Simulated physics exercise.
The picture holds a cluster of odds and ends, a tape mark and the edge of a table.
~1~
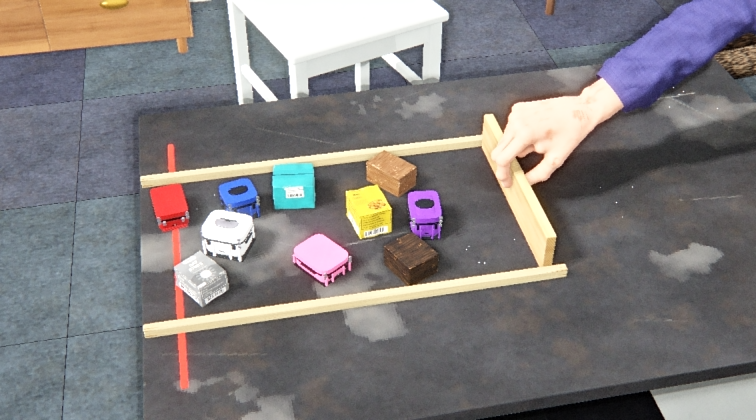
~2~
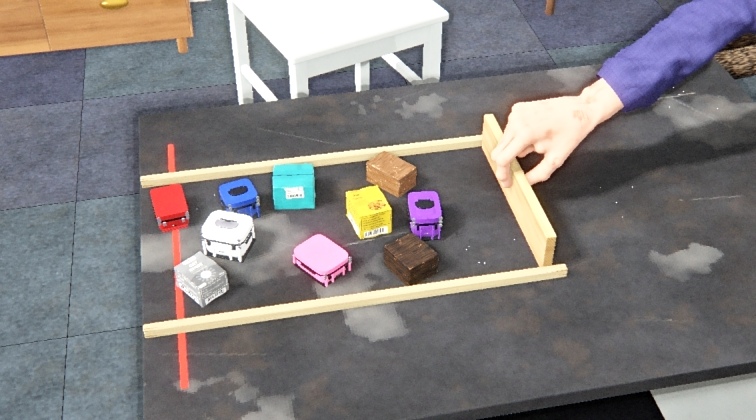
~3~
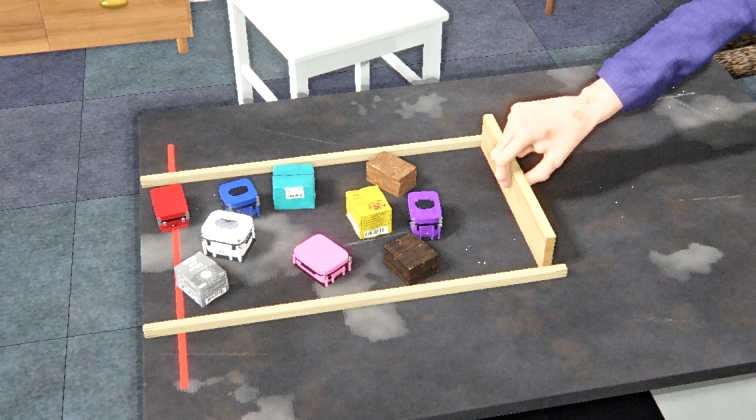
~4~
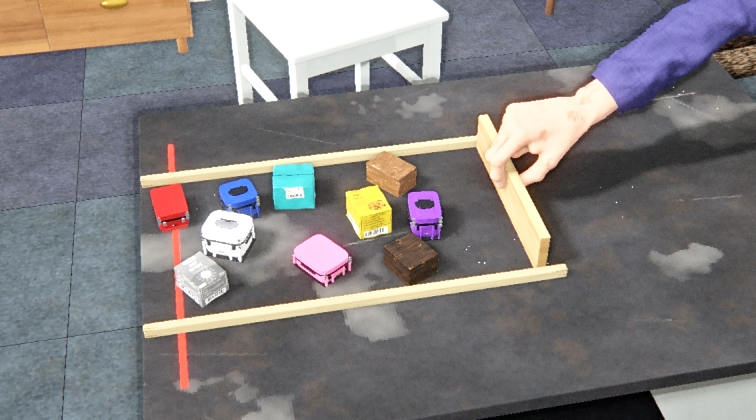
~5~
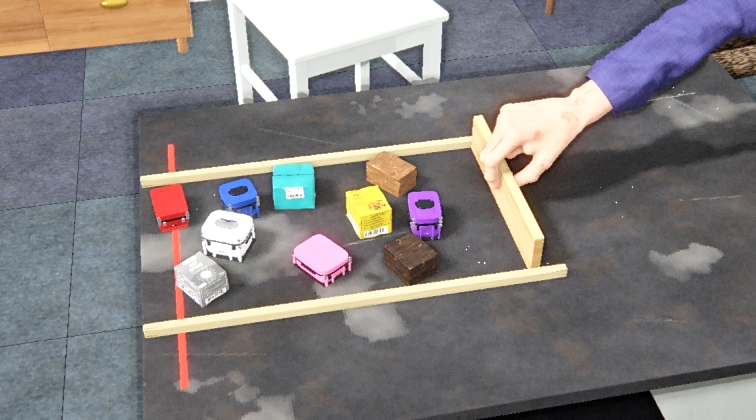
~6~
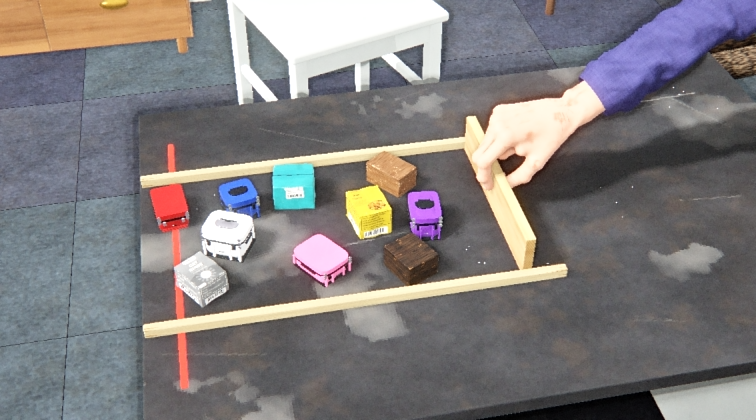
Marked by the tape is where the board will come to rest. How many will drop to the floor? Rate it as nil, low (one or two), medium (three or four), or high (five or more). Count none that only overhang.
High, five or more.
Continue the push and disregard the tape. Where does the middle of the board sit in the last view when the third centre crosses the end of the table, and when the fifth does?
First about (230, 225), next about (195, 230).
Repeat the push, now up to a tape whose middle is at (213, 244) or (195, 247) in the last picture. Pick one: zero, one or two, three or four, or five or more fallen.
Taking the two places in turn, it's either three or four; either three or four.
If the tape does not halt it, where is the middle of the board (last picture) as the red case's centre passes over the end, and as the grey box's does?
Around (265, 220) first and around (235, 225) second.
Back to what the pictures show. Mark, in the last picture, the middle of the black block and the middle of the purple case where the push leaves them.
Black block: About (159, 291); purple case: About (160, 251).
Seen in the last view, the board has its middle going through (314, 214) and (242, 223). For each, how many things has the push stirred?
The counts are 8 and 10.
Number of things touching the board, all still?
It's touching 3 at the end.
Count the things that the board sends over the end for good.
The count is 7.
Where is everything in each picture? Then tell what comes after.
In the first picture, red case (170, 208); grey box (201, 278); white case (229, 235); board (516, 187); tape (176, 249).
In the second picture, grey box (201, 279); board (516, 187).
In the third picture, white case (229, 235); turquoise box (294, 186).
In the fourth picture, red case (170, 208); blue case (239, 201).
In the fifth picture, grey box (201, 279); black block (411, 260).
In the sixth picture, red case (170, 208); grey box (201, 279); white case (229, 235); board (497, 190); tape (176, 249).
Soon after, none off yet; red case at rest near (170, 208); grey box at rest near (201, 279); white case at rest near (229, 235).
In the end, the number that fall off is five or more; gone, yellow box, pink case, turquoise box, blue case, white case, grey box and red case.
